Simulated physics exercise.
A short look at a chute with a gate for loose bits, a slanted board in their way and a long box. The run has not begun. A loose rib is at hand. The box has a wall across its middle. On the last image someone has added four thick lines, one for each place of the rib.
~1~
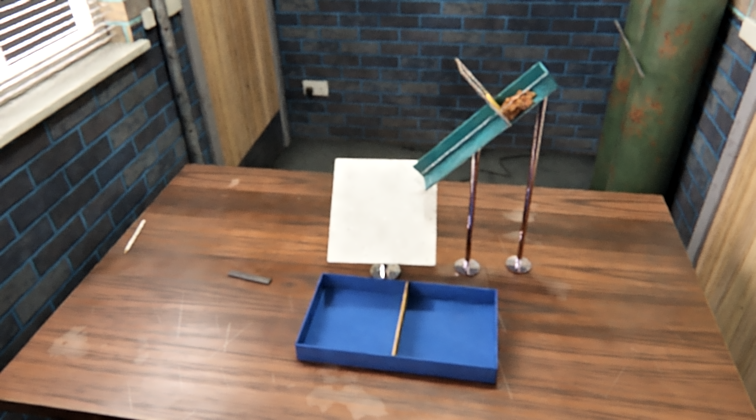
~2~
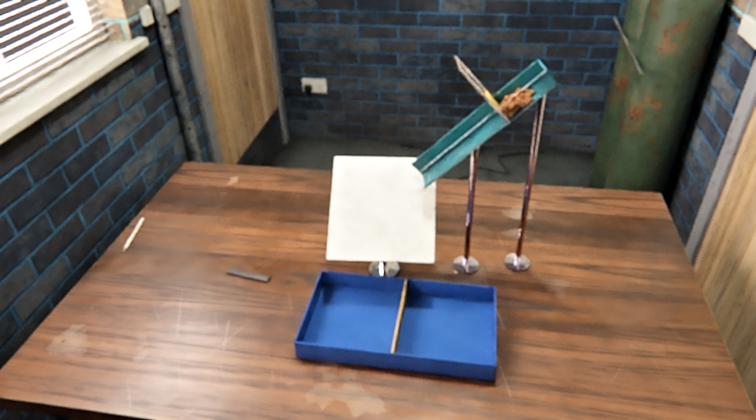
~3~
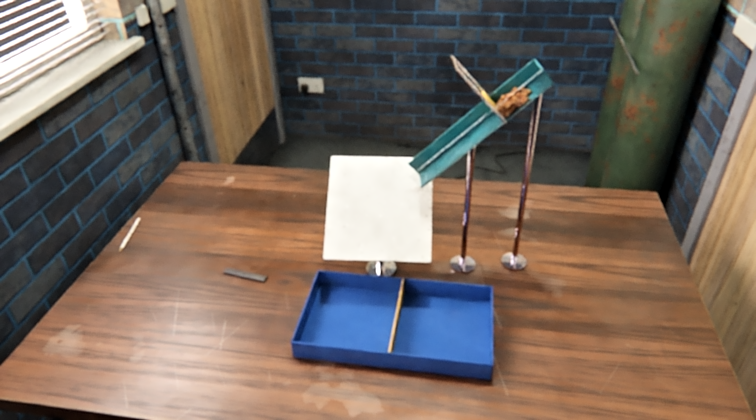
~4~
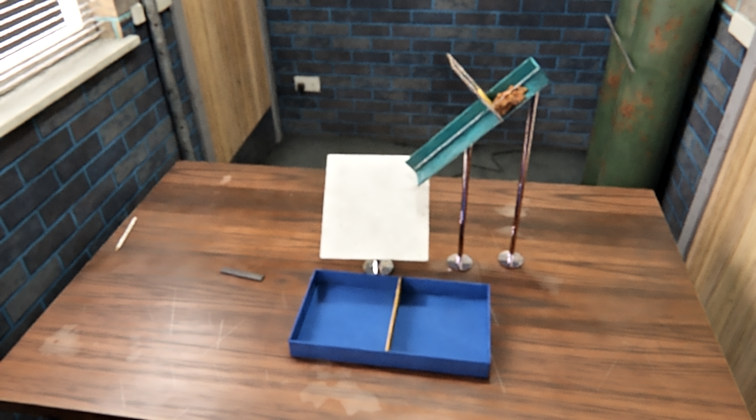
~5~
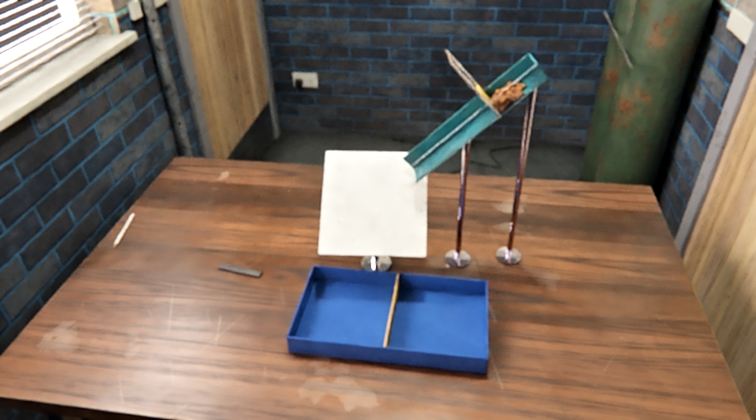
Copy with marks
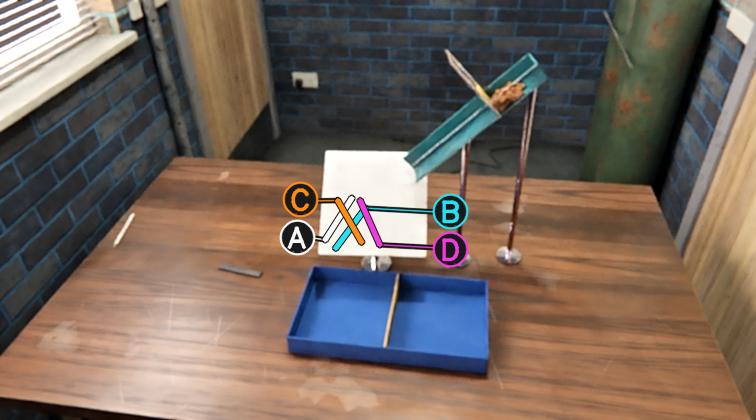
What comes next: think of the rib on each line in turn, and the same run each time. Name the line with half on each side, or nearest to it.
Take D.
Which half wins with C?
More lands on the left.
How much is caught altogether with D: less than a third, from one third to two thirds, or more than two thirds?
It is more than two thirds.
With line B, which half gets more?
More lands on the left.
On the marked copy, line A from (351, 198) to (325, 239); line B from (365, 208) to (335, 248); line C from (337, 200) to (361, 242); line D from (360, 200) to (379, 244).
With A, of what is caught, all in the left half, none in the right.
With B, of what is caught, all in the left half, none in the right.
With C, of what is caught, nearly all in the left half, a stray few in the right.
With D, of what is caught, about half in the left half, about half in the right.
